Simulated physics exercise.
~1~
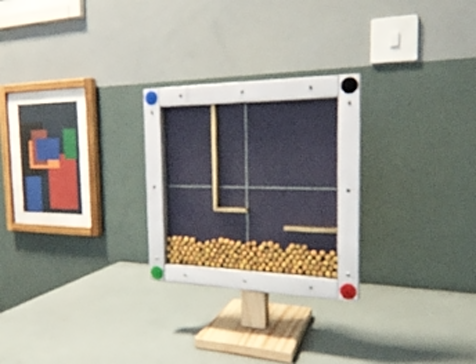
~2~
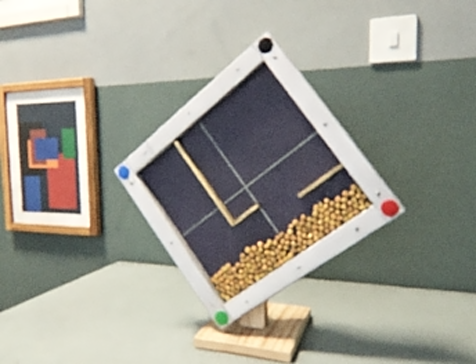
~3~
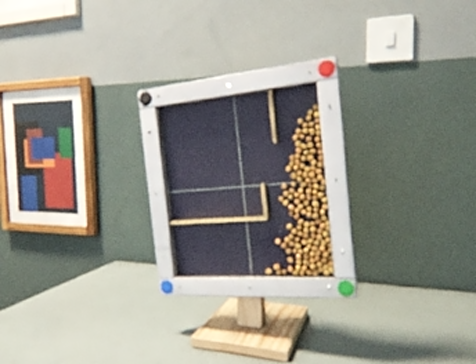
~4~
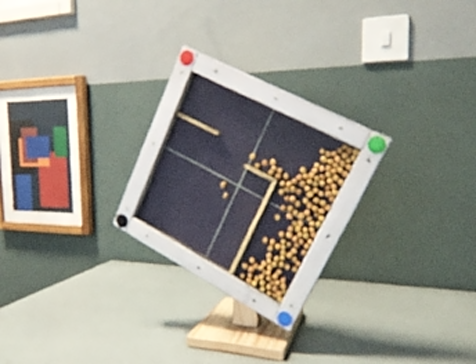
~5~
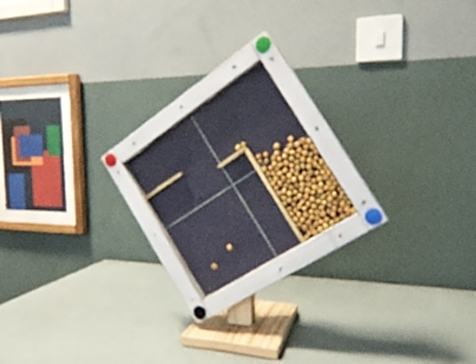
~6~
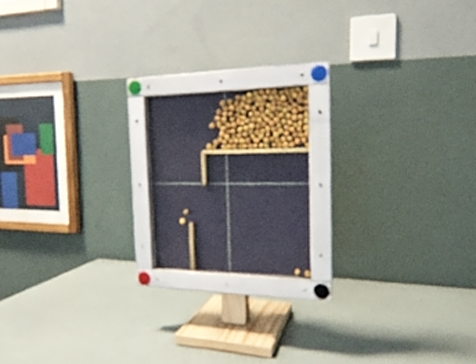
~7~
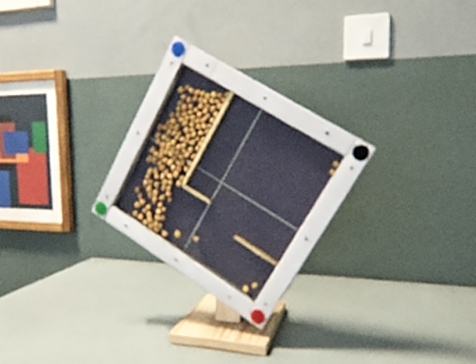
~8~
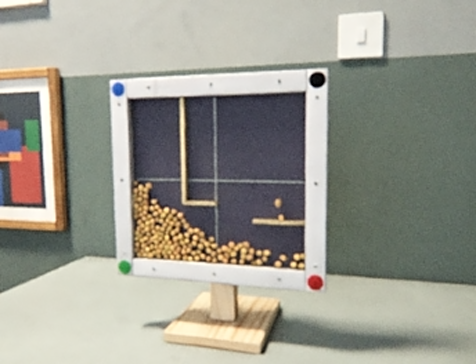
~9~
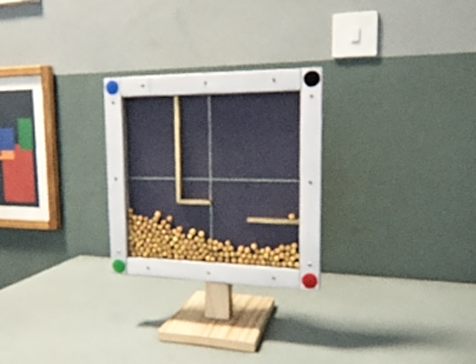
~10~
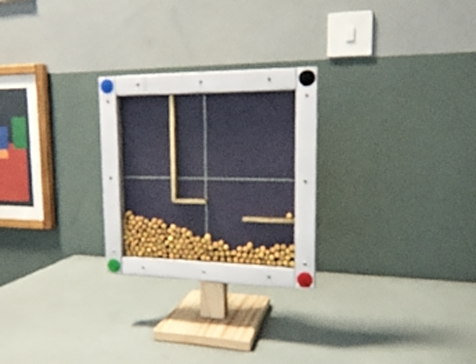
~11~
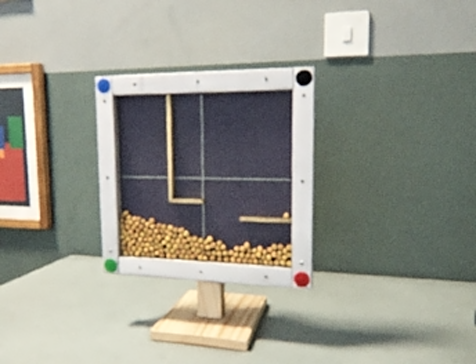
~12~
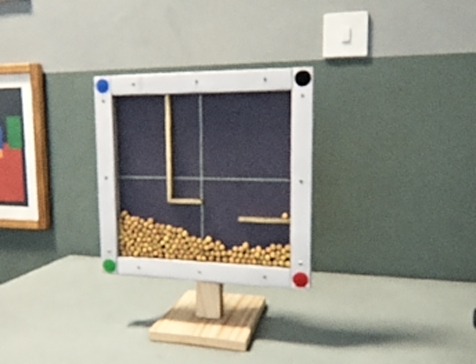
A white-framed maze box full of wooden beads turned counterclockwise through one full circle on its stand, the beads tumbling around its inner walls, then stopped upright as they settled along the bottom, piled deeper toward the green corner on the left.
